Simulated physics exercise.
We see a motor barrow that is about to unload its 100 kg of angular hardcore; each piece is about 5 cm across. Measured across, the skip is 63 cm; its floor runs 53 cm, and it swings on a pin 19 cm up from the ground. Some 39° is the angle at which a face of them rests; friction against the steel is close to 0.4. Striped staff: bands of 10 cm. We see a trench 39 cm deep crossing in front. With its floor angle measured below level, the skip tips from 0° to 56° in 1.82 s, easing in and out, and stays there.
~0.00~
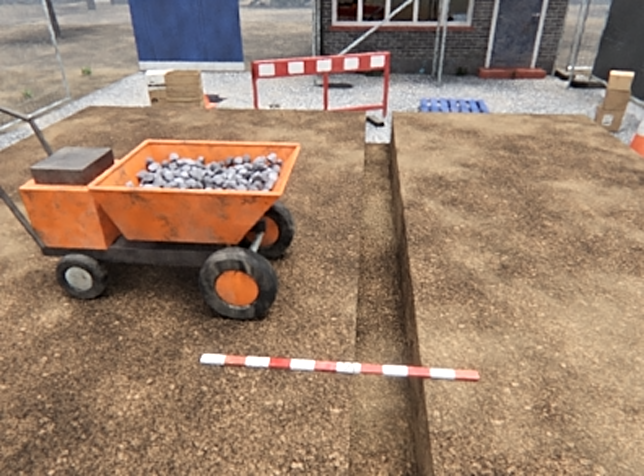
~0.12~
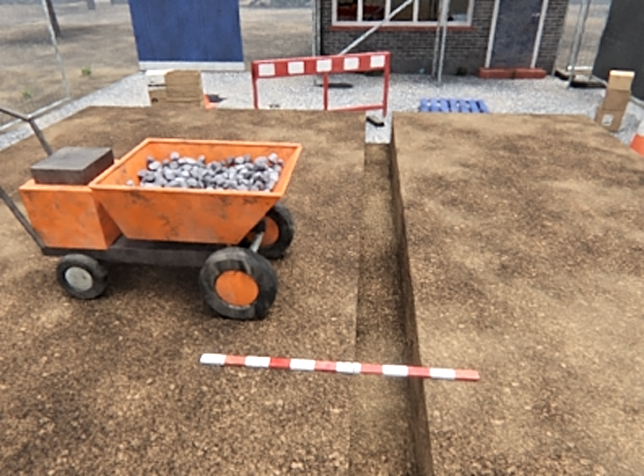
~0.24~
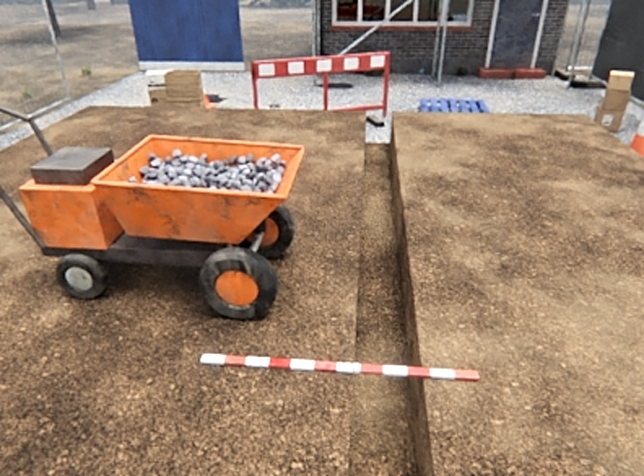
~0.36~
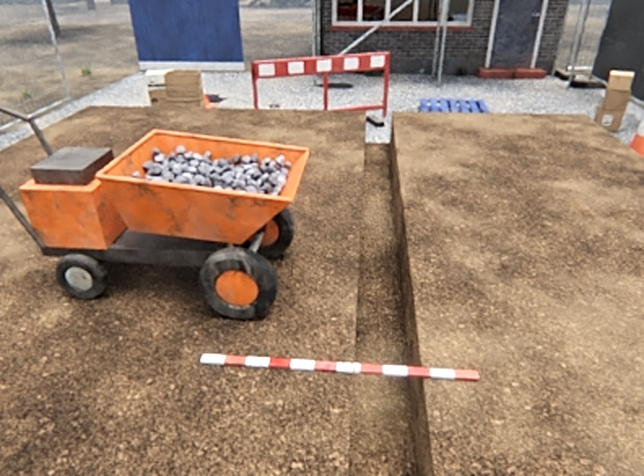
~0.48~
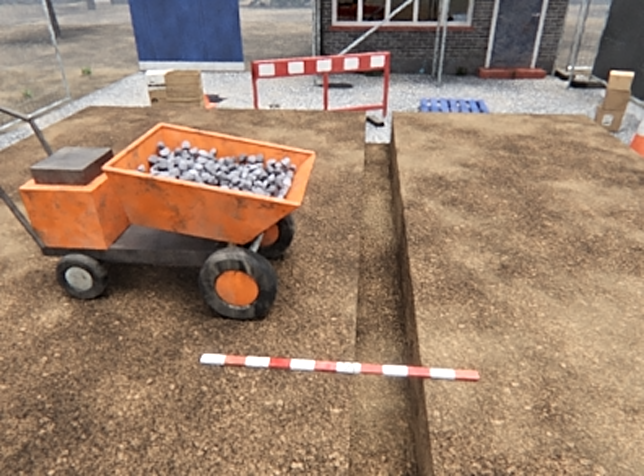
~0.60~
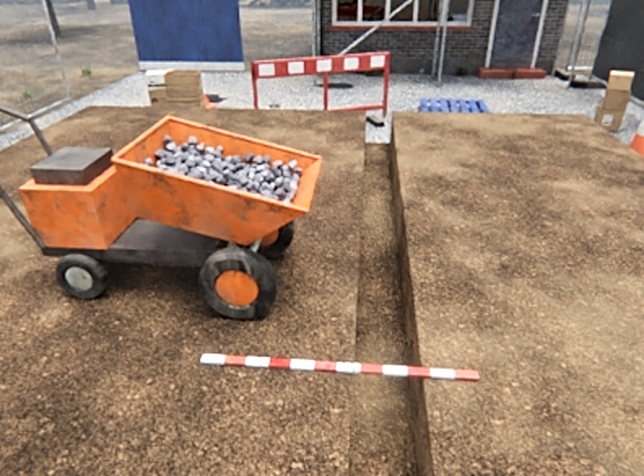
The footage shows an orange motor barrow loaded with grey stones standing on brown soil beside a narrow trench, near a red-and-white striped staff. Its skip gradually tilts down toward the right while the wheels stay in place.
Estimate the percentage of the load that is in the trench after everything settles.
Roughly 5 per cent of the load.
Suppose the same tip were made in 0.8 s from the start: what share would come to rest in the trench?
Roughly 25% would finish there.
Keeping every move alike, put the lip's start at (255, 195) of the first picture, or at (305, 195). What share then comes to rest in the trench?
About 5 per cent from the first spot, about 5 from the second.
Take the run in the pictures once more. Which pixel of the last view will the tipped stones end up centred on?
The tipped stones centre close to (385, 352).
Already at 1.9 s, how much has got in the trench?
Some 0 per cent.
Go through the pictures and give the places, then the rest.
Lip at (279, 195), floor tilted 0°, highest stones at (245, 167), in the first picture.
The skip is at 1°, its lip at (281, 195); the top of the load is at (207, 165); the stones move at 0.1 m/s on average, in the second picture.
The skip is at 3°, its lip at (285, 197); the top of the load is at (199, 165); the stones move at 0.2 m/s on average, in the third picture.
Lip at (291, 201), floor tilted 6°, highest stones at (180, 160); the stones move at 0.2 m/s on average, in the fourth picture.
The skip is at 10°, its lip at (298, 205); the top of the load is at (177, 153); the stones move at 0.3 m/s on average, in the fifth picture.
Lip at (307, 211), floor tilted 14°, highest stones at (175, 148); the stones move at 0.3 m/s on average, in the sixth picture.
After 1.4 s the floor is at 47°; 100 % in the skip; the foremost stones are at (330, 235).
After 1.9 s the floor is at 56°; 99 % in the skip, 1 % in the trench; the foremost stones are at (363, 270).
After 2.3 s the floor is at 56°; 97 % in the skip, 3 % in the trench; the foremost stones are at (388, 326).
After 4.2 s the floor is at 56°; 95 % in the skip, 5 % in the trench; the foremost stones are at (401, 343).
